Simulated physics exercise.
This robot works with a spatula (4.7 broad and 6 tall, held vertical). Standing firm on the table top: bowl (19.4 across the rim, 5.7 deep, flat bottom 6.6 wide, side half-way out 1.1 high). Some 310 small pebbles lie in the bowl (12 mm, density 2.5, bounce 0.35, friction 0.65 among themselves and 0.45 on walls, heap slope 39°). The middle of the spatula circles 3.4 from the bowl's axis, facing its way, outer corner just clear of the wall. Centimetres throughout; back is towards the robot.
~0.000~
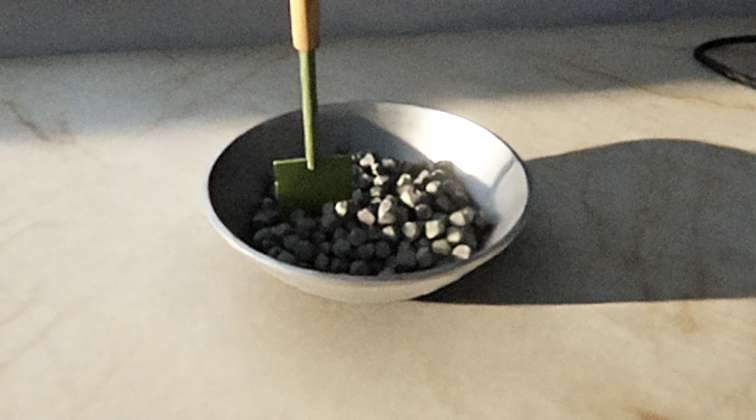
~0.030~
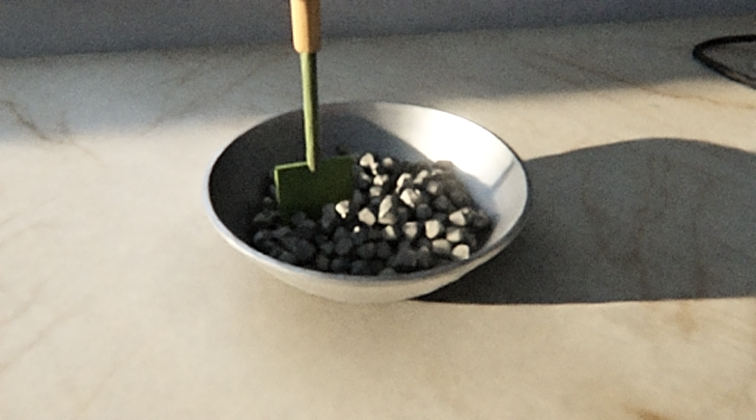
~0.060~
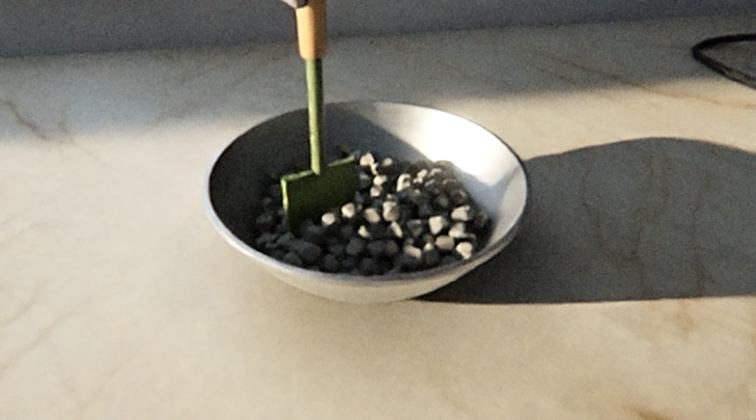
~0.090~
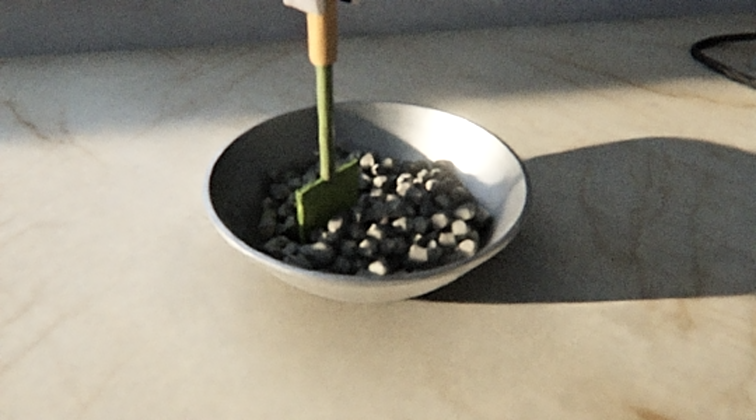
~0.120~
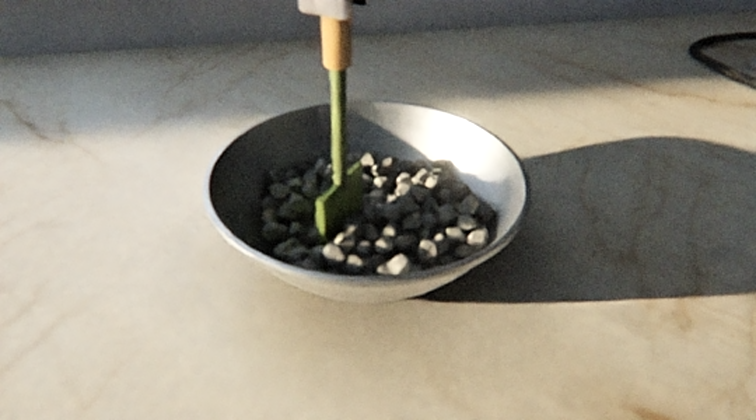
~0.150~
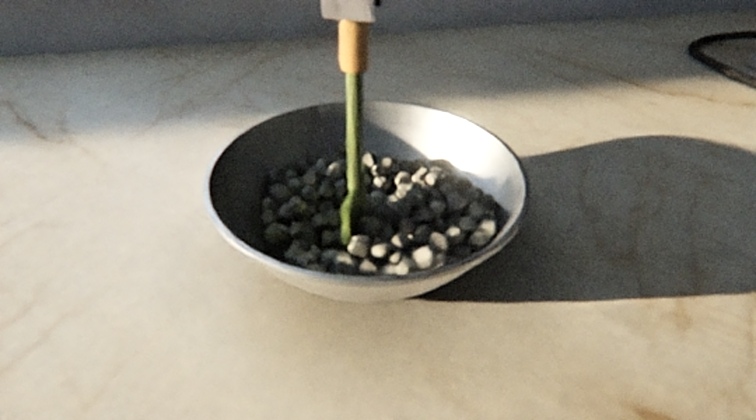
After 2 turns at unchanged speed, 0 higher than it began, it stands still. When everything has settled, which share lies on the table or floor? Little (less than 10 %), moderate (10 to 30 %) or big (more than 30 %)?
A moderate share, 10 to 30 %, ends on the table or floor.
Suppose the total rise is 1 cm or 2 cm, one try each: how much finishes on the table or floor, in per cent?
Some 10 and 5 per cent.
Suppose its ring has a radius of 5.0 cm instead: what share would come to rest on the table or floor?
In that case some 40 per cent.
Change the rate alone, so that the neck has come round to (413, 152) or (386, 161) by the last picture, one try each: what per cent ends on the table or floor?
Some 40 and 25 per cent.
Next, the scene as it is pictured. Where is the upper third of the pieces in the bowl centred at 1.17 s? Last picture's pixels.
Near (384, 142).
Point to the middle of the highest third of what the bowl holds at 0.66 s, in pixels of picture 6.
Around (271, 178).
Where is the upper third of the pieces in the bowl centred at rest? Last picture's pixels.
At about (296, 231).
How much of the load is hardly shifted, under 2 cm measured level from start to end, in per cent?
Some 5 per cent.
After 0.66 s, 323° round, highest piece 8 above the table; 280 in the bowl, 24 on the table or floor, 4 in flight or on the tool.
After 1.17 s, 221° round, highest piece 7 above the table; 260 in the bowl, 45 on the table or floor, 3 in flight or on the tool.
After 1.63 s, 0° round, highest piece 7 above the table; 243 in the bowl, 65 on the table or floor.
After 2.33 s, 0° round, highest piece 7 above the table; 243 in the bowl, 65 on the table or floor.
In the end, 243 in the bowl, 65 on the table or floor. That is 21 % on the table or floor.
